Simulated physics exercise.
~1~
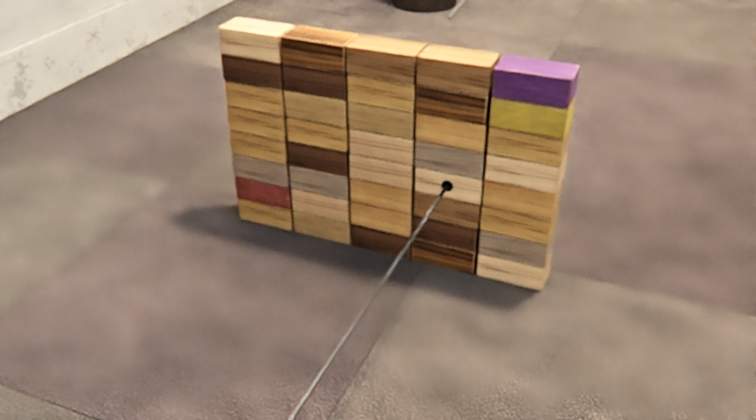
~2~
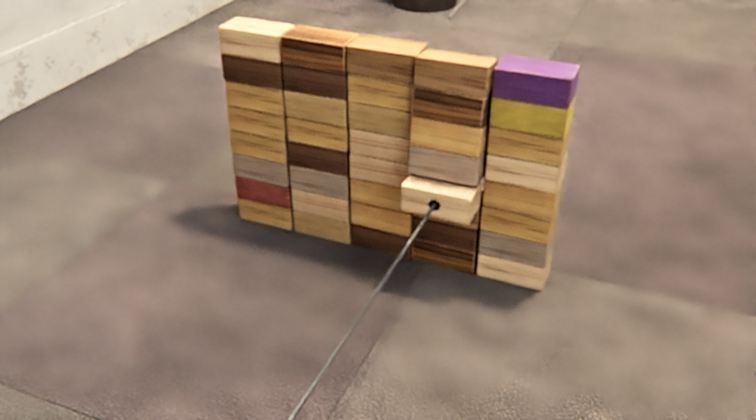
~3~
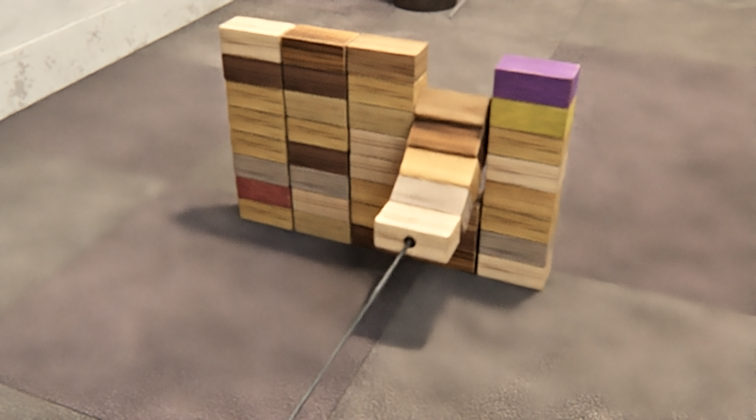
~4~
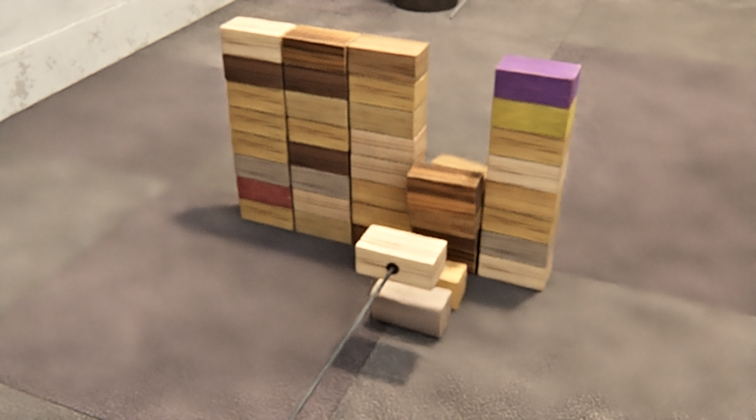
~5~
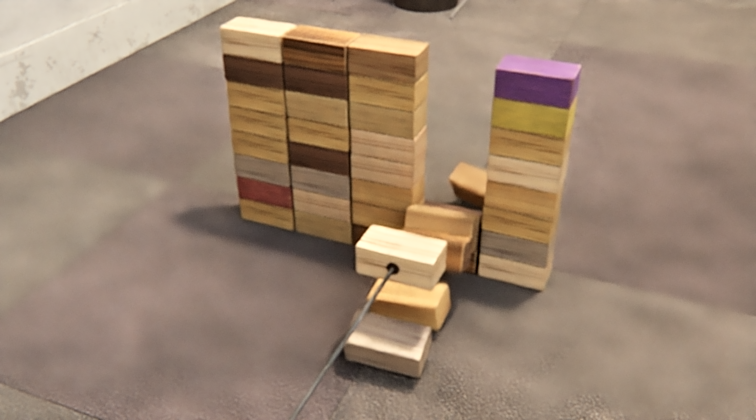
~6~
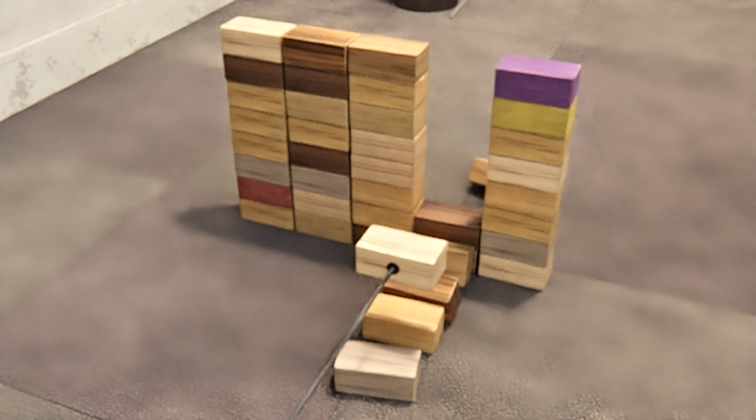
On a grey floor, a thin rod drew a pale wooden block out of a free-standing wall of blocks, and the ones above it dropped and tumbled forward, leaving a gap while the purple, yellow and red blocks stayed in place.
